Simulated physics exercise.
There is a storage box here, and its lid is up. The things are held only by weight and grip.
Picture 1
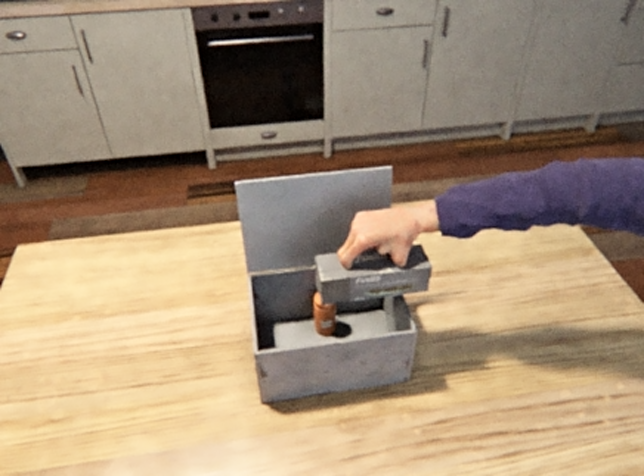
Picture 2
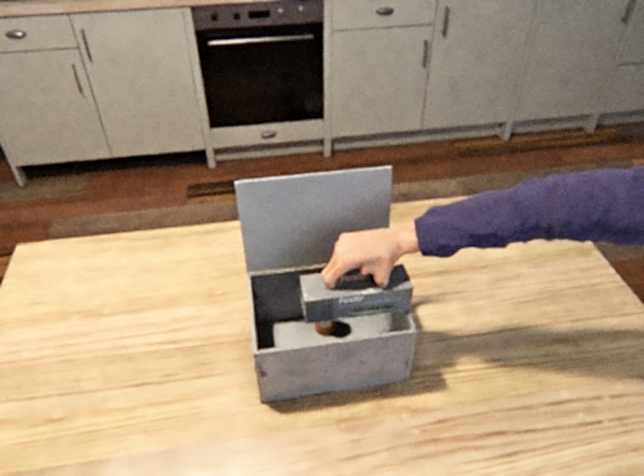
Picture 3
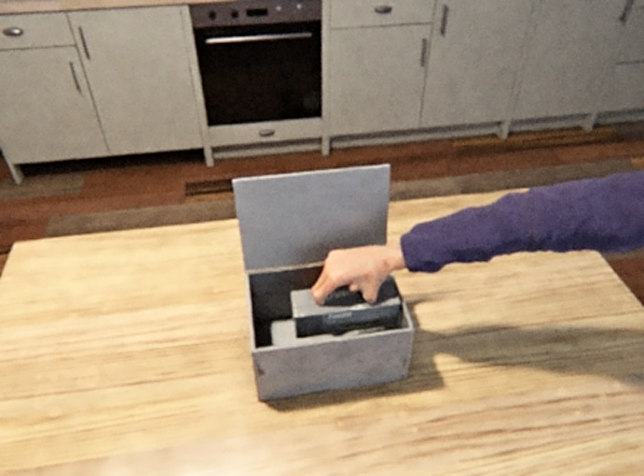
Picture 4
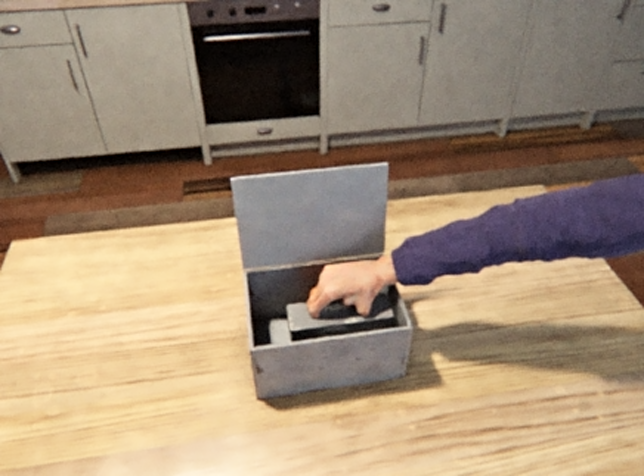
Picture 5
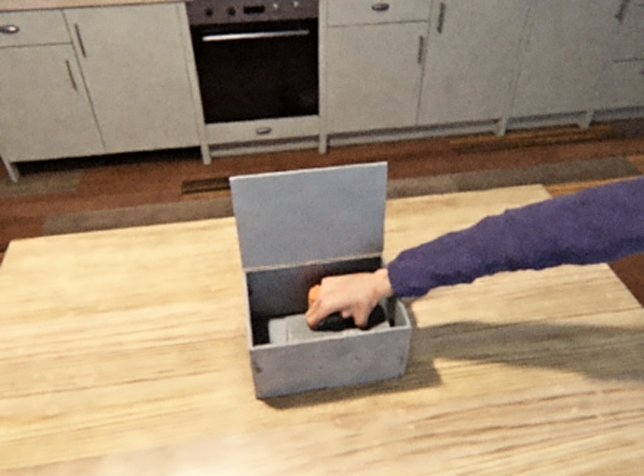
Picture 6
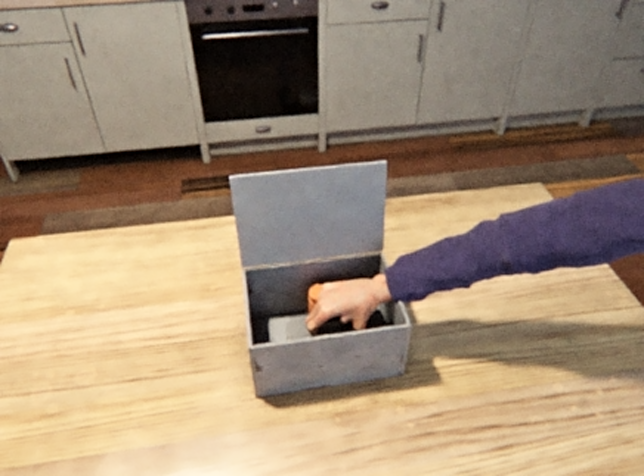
A hand in a purple sleeve lowers a grey carton into the open storage box.
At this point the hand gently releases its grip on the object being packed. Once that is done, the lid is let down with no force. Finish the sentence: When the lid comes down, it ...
When the lid comes down, it meets the rim.
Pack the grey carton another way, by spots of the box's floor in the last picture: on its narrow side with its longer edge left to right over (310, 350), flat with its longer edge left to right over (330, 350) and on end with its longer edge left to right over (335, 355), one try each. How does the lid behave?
In the first case it shuts; in the second case it shuts; in the third case it stays open.
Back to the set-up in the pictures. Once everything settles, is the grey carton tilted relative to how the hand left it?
As it turns out, it keeps its original angle.
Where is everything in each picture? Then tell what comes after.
The first frame shows on its way; grey carton (372, 274); orange shaker (325, 313).
The second frame shows on its way; grey carton (356, 293).
The third frame shows on its way; grey carton (345, 309).
The fourth frame shows on its way; grey carton (339, 321).
The fifth frame shows on its way.
The sixth frame shows in place under the hand.
Then, 1.40 s on from there, lid 78° above the rim.
Then, 1.70 s on from there, lid 47° above the rim.
Then, 1.90 s on from there, lid 14° above the rim.
In the end, lid shut; both unmoved. At the end, from the last picture's camera, grey carton near (337, 338).
